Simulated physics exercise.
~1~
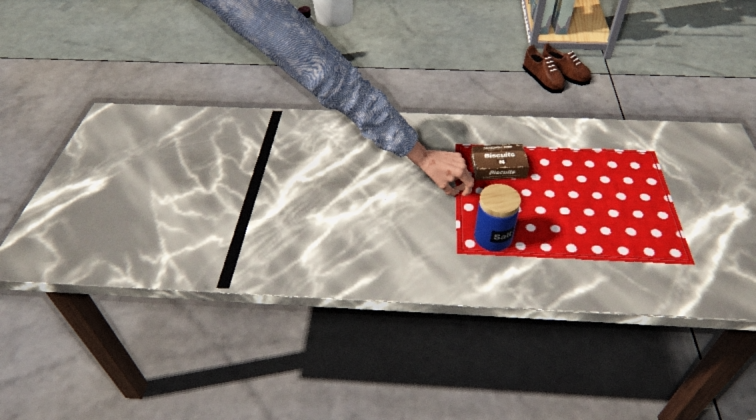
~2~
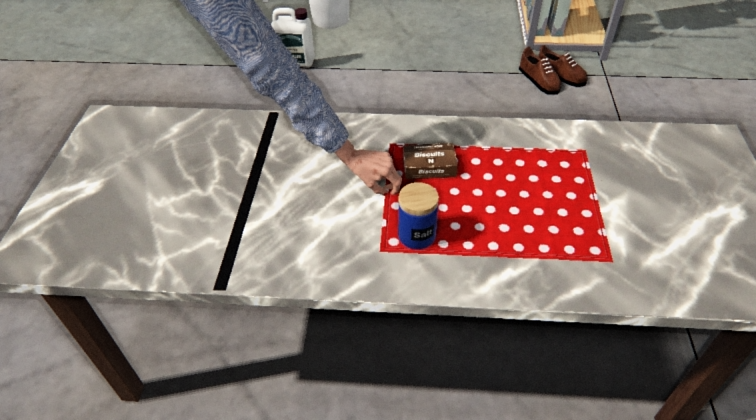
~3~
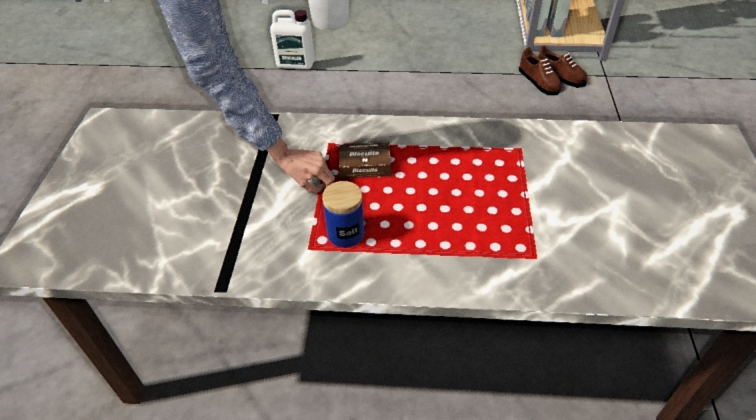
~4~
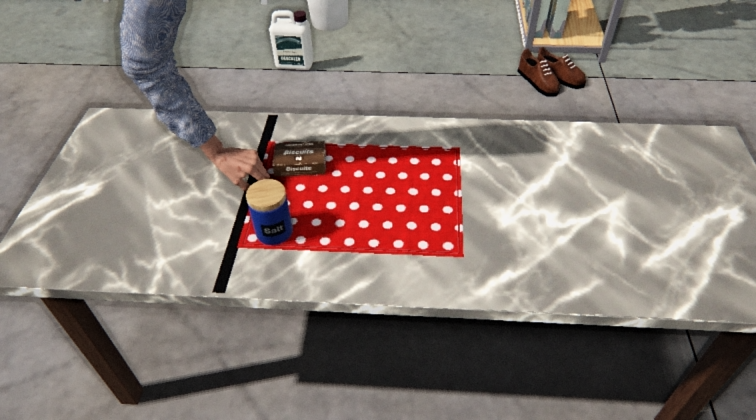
A bright red cloth with white polka dots lies on the right side of a grey marbled table, seen from above and in front, in a slightly swaying view. A brown biscuit packet sits near its back left corner, with a blue, wooden-lidded jar in front. A hand in a blue-grey sleeve grips the cloth's left edge and draws it steadily left, carrying both items along. The cloth nears a black strip of tape crossing the table. It ends with its left edge at the tape, the packet still aboard and the jar upright.
